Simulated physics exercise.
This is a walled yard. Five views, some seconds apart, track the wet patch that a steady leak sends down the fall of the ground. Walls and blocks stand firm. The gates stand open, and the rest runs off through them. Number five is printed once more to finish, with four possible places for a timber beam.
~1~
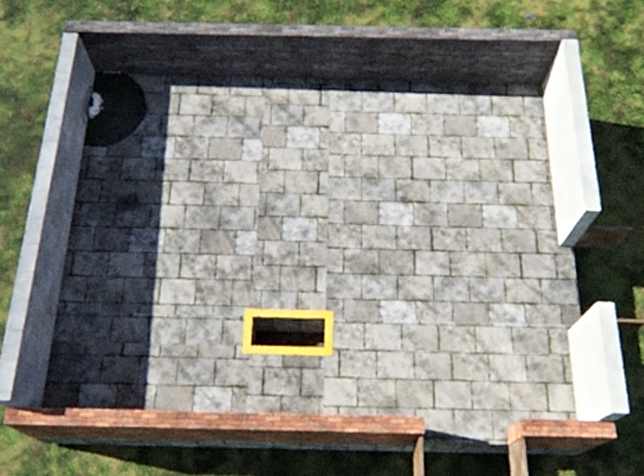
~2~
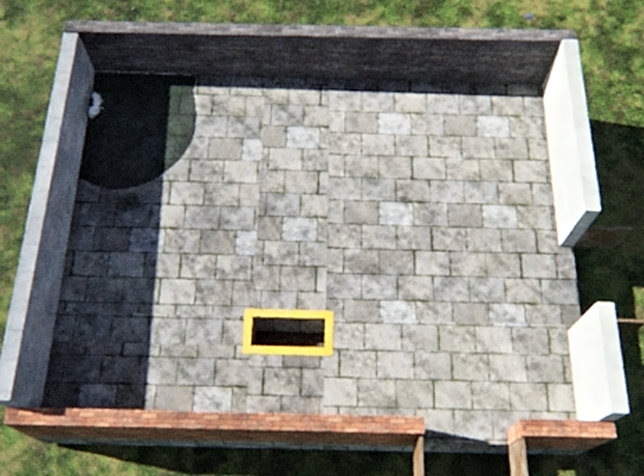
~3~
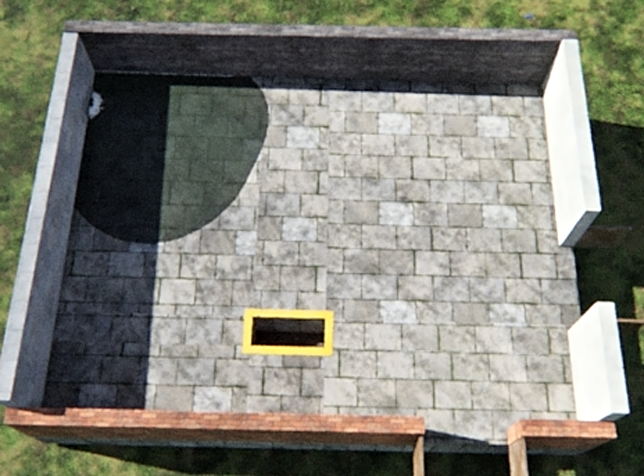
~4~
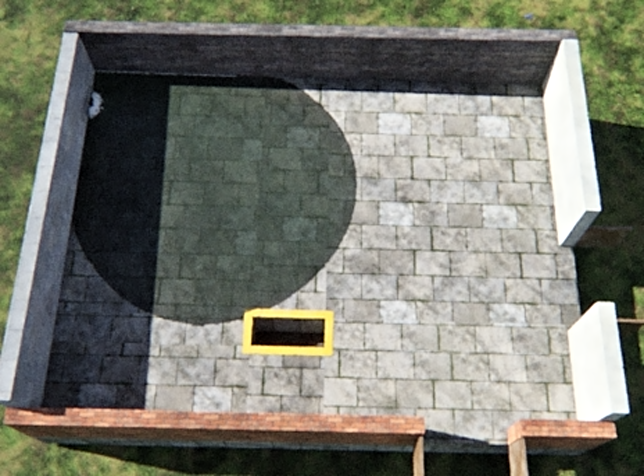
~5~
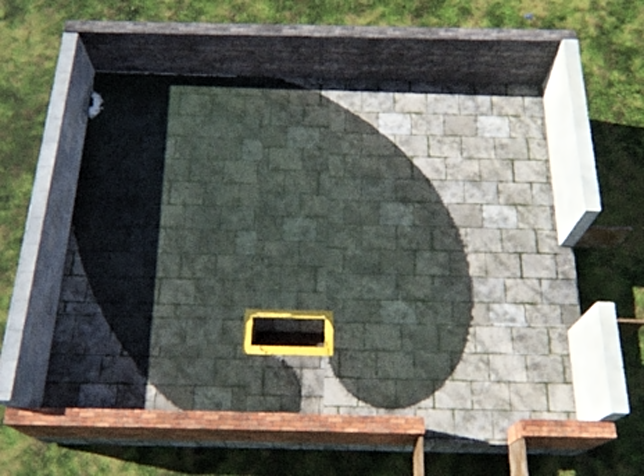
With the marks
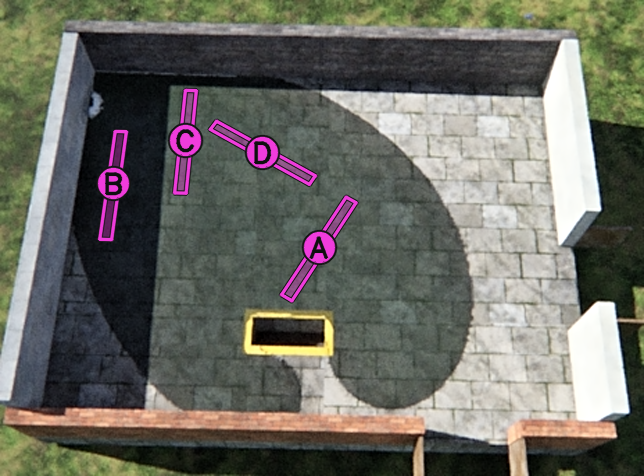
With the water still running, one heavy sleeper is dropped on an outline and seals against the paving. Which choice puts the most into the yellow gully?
A works best here.
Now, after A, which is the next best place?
It is D.
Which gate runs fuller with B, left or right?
The left one.
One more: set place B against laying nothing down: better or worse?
It is worse.
On the marked copy, A from (286, 297) to (351, 199); B from (105, 239) to (120, 131); C from (180, 193) to (190, 90); D from (213, 125) to (312, 180).
With A, about 42 % of the stream runs into the yellow gully, about 57 % out by the gates.
With B, about 20 % of the stream runs into the yellow gully, about 80 % out by the gates.
With C, about 18 % of the stream runs into the yellow gully, about 82 % out by the gates.
With D, about 29 % of the stream runs into the yellow gully, about 71 % out by the gates.
